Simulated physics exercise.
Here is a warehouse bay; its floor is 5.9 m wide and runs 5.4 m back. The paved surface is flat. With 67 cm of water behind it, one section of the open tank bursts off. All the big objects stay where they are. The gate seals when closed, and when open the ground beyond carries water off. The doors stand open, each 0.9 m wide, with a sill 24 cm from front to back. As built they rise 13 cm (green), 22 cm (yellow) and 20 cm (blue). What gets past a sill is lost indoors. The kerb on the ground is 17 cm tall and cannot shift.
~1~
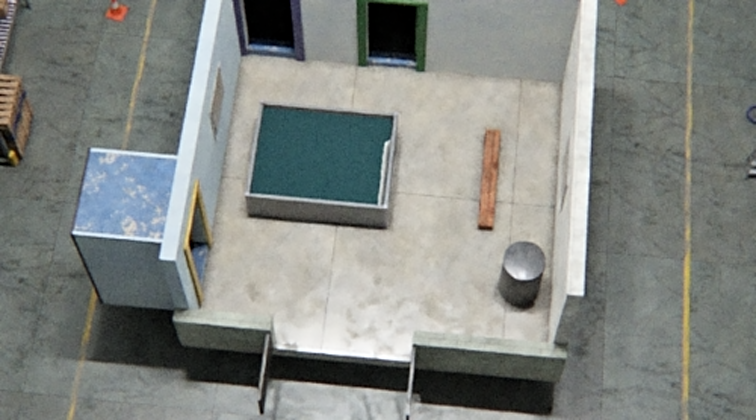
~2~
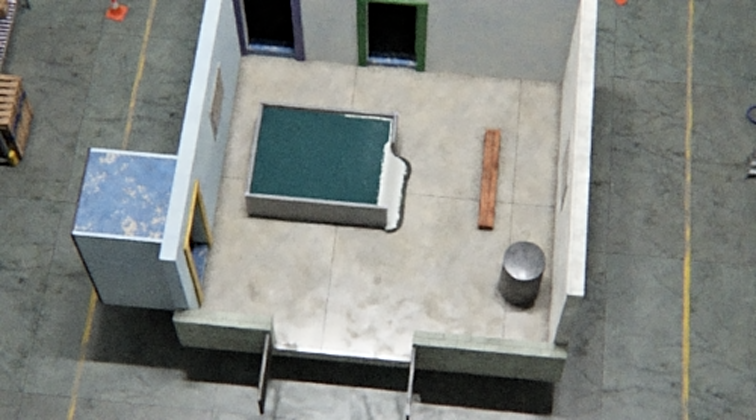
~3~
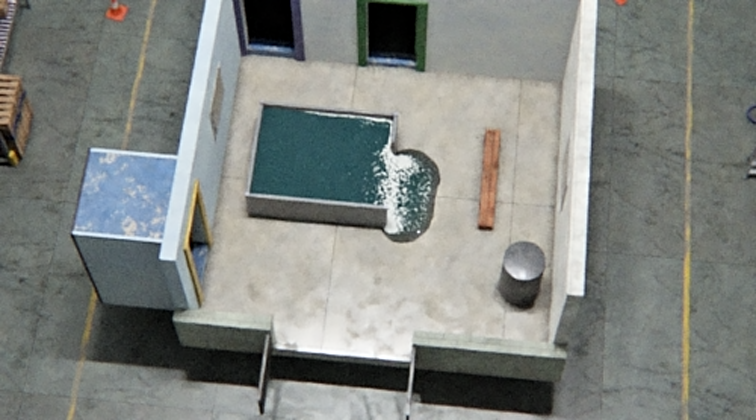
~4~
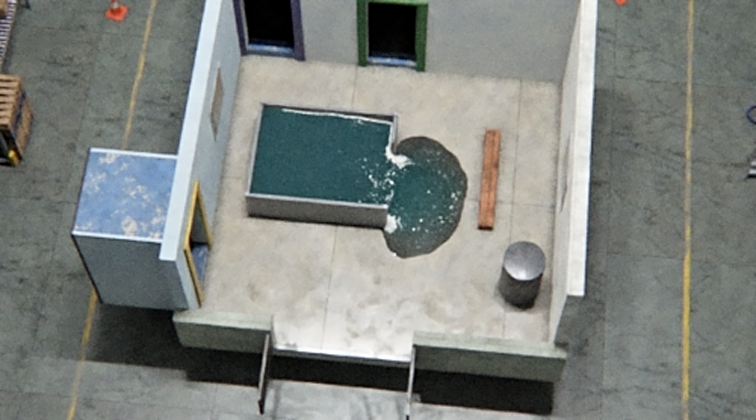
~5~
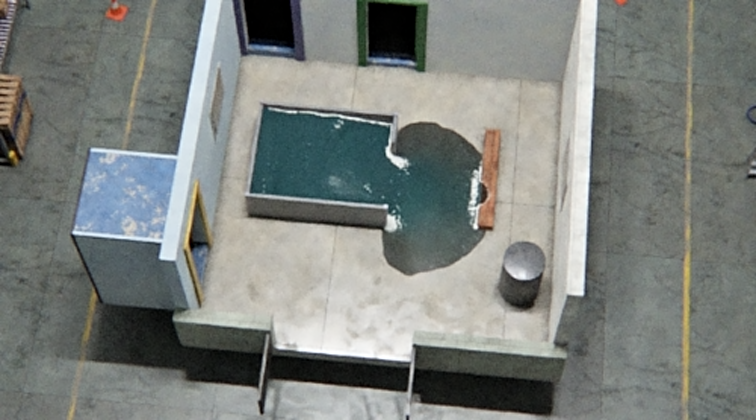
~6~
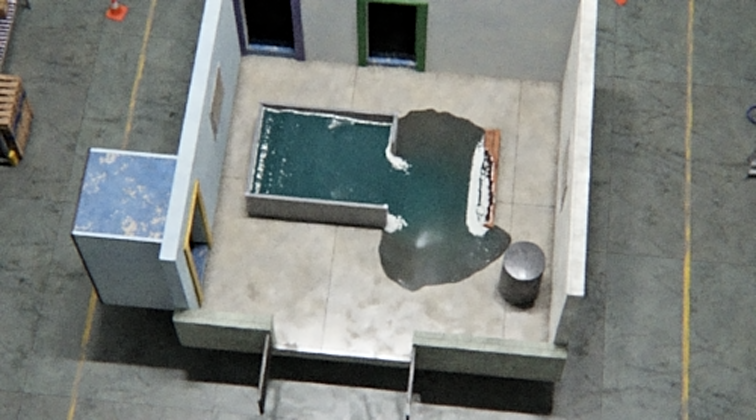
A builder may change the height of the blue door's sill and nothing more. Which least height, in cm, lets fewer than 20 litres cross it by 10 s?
Some 9.5 cm above the ground.
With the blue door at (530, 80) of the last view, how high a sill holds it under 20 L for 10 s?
Roughly 14.0 cm.
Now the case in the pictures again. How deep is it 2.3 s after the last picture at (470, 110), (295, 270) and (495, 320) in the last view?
In that order: 5, 0 and 19 cm.
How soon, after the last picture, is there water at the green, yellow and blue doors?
Green 1.8 s, yellow 4.5 s, blue 3.0 s.
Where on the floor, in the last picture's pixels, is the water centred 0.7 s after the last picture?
At about (373, 186).
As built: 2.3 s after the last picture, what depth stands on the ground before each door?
Depths in cm: Green 7, yellow 0, blue 0.
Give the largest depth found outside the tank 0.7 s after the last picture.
About 40 cm.
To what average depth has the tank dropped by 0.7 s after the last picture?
About 43 cm.
Then, 0.7 s after the last picture water covers 35 % of the floor, deepest (40 cm) near (476, 207); it has not reached the blue door.
Then, 2.3 s after the last picture water covers 50 % of the floor, deepest (32 cm) near (486, 355); it has not reached the blue door.
Then, 9.3 s after the last picture water covers 95 % of the floor, deepest (14 cm) near (235, 96); 10 cm at the blue door, 0 litres in over its 20 cm sill.
At the blue door as built, the water peaked near 15 cm, 6.3 s after the last picture.
With a sill of 8.5 cm, 32 litres would have come in within the 10 s; with 11.5 cm, 8 litres. So under 20 litres takes about 9.5 cm.
